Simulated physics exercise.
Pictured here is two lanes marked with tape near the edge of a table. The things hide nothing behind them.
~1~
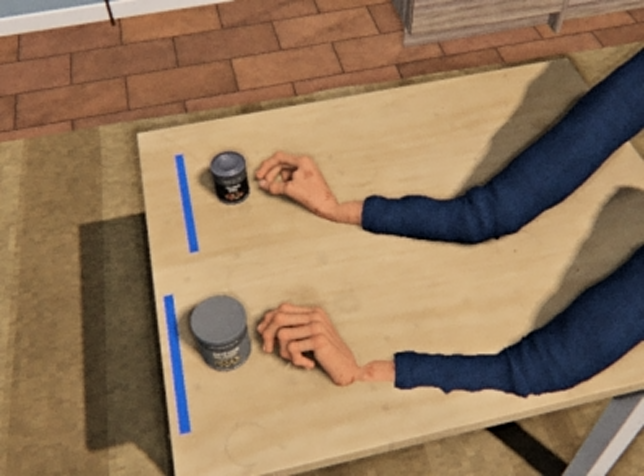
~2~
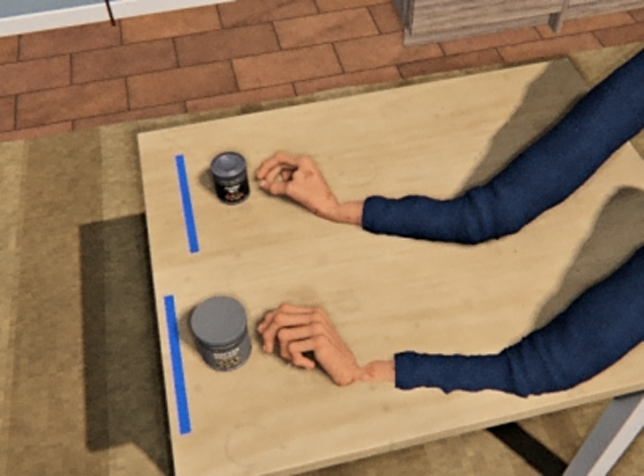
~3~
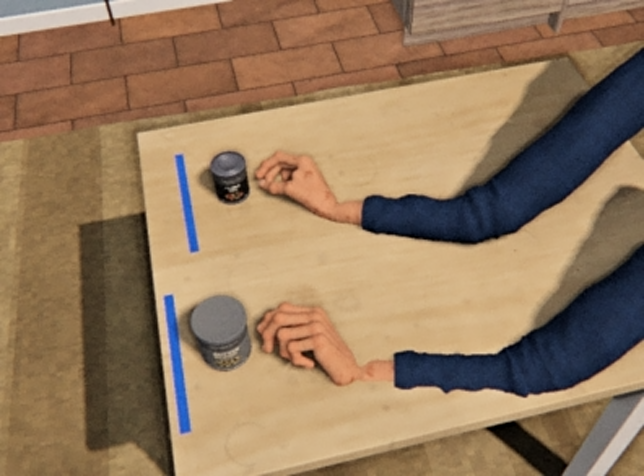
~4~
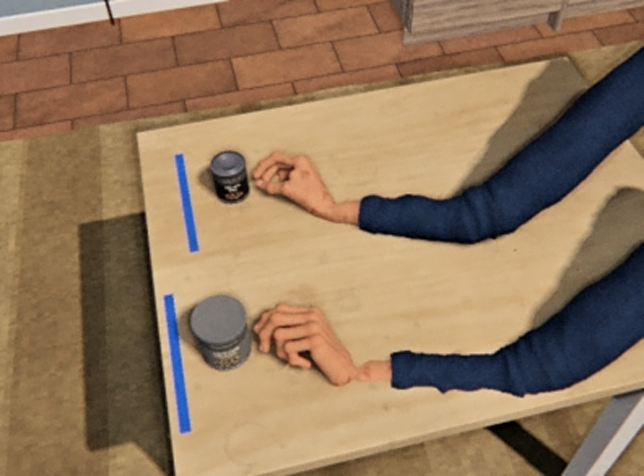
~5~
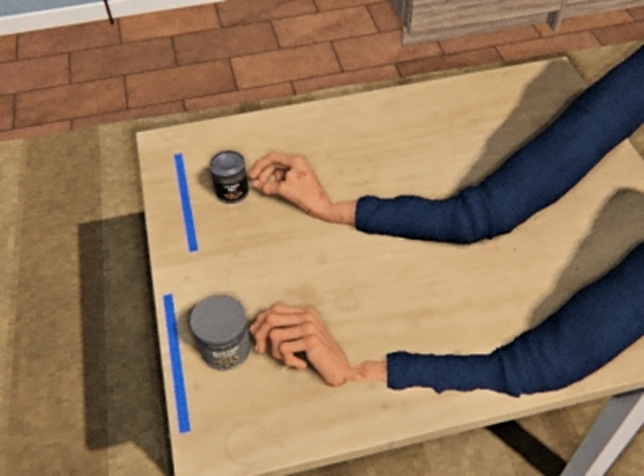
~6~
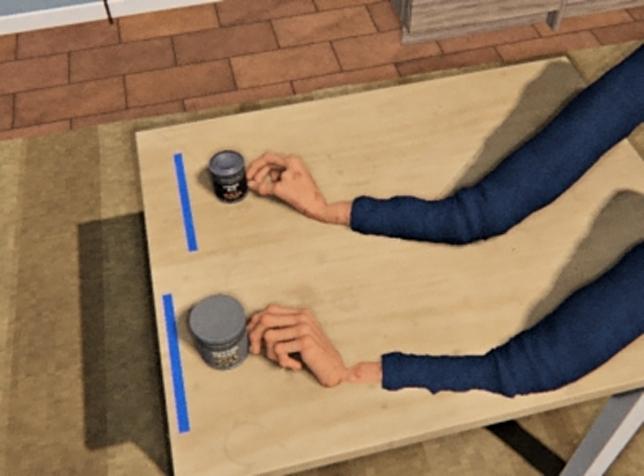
In the video, two blue-sleeved arms rest on a wooden table, one hand beside a small black tin and the other beside a larger grey pot. Both hands then shift slightly left, while the containers stay nearly still near blue strips.
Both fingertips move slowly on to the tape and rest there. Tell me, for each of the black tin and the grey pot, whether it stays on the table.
Result: The black tin stays, the grey pot does not stay.
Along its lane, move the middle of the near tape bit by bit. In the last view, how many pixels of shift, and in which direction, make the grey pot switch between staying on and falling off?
Right, by roughly 20 pixels.
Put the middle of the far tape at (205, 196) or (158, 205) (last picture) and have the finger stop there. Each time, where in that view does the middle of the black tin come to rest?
Around (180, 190) and (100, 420).
Then, 1.32 s later than the last frame, black tin shifted well along near (165, 189); grey pot tilted by 9° near (140, 352).
Then, 1.64 s later than the last frame, black tin shifted well along near (159, 190); grey pot dropping near (123, 440).
When it is over, the black tin is still on the table, near (159, 190); the grey pot drops to the floor.
